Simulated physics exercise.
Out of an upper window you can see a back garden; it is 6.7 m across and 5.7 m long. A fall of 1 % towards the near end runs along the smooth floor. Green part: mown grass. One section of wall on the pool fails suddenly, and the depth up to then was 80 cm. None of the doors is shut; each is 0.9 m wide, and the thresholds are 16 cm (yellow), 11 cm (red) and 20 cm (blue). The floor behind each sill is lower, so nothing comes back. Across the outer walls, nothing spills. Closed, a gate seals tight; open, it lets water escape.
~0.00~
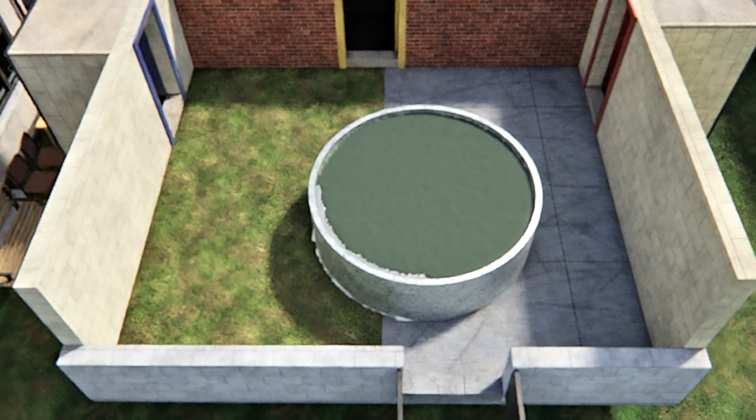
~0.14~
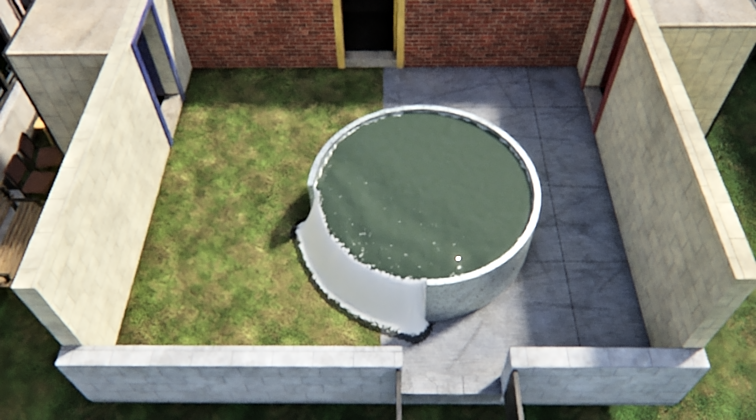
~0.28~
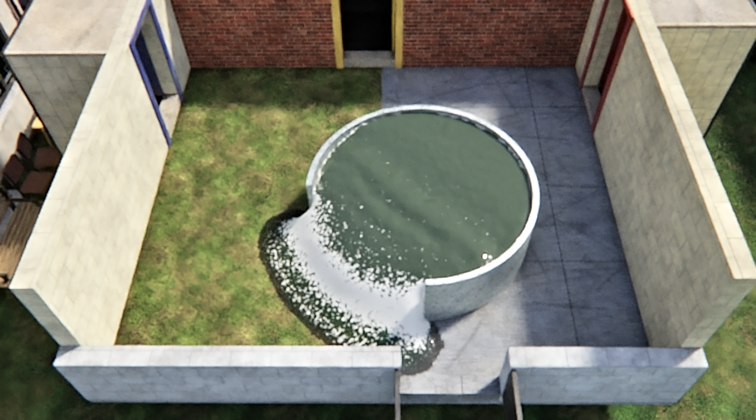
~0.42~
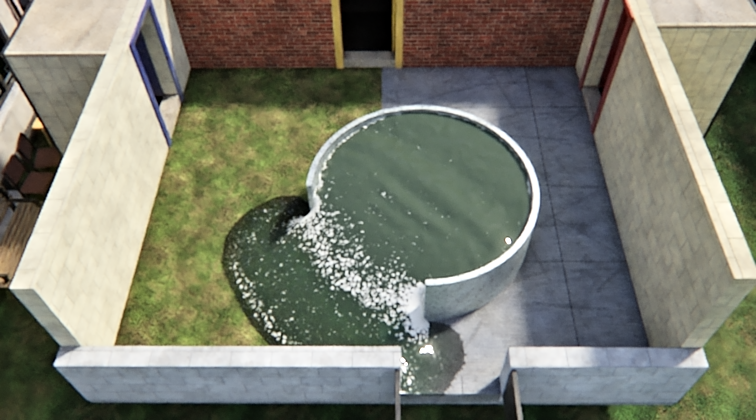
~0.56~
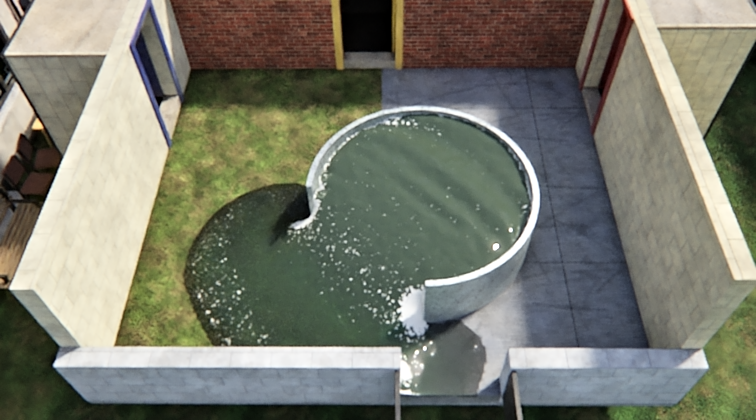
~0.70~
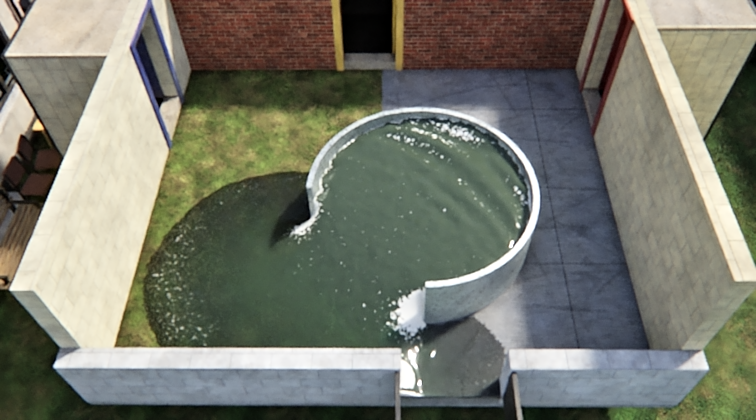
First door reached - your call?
The blue one.
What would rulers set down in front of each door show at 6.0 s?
In cm: Yellow 16, red 11, blue 23.
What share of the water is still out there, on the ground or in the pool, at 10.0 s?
86 %.
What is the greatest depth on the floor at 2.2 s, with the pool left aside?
I'd put it at close to 71 cm.
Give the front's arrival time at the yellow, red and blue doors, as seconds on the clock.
Yellow 4.0 s, red 6.0 s, blue 2.6 s.
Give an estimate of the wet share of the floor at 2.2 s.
I'd guess around 35 %.
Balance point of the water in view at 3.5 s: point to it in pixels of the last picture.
Centre: Approx. (302, 242) px.
After 1.4 s water covers 30 % of the floor and is deepest (72 cm) near (107, 375); yellow door not reached, red door not reached, blue door not reached.
After 2.2 s water covers 35 % of the floor and is deepest (71 cm) near (107, 375); yellow door not reached, red door not reached, blue door not reached.
After 3.5 s water covers 65 % of the floor and is deepest (40 cm) near (107, 375); yellow door not reached, red door not reached, blue door reached at 2.6 s.
After 6.0 s water covers 100 % of the floor and is deepest (24 cm) near (173, 140); yellow door reached at 4.0 s, red door reached at 5.8 s, blue door reached at 2.6 s.
After 10.0 s water covers 100 % of the floor and is deepest (26 cm) near (652, 363); yellow door reached at 4.0 s, red door reached at 5.8 s, blue door reached at 2.6 s.
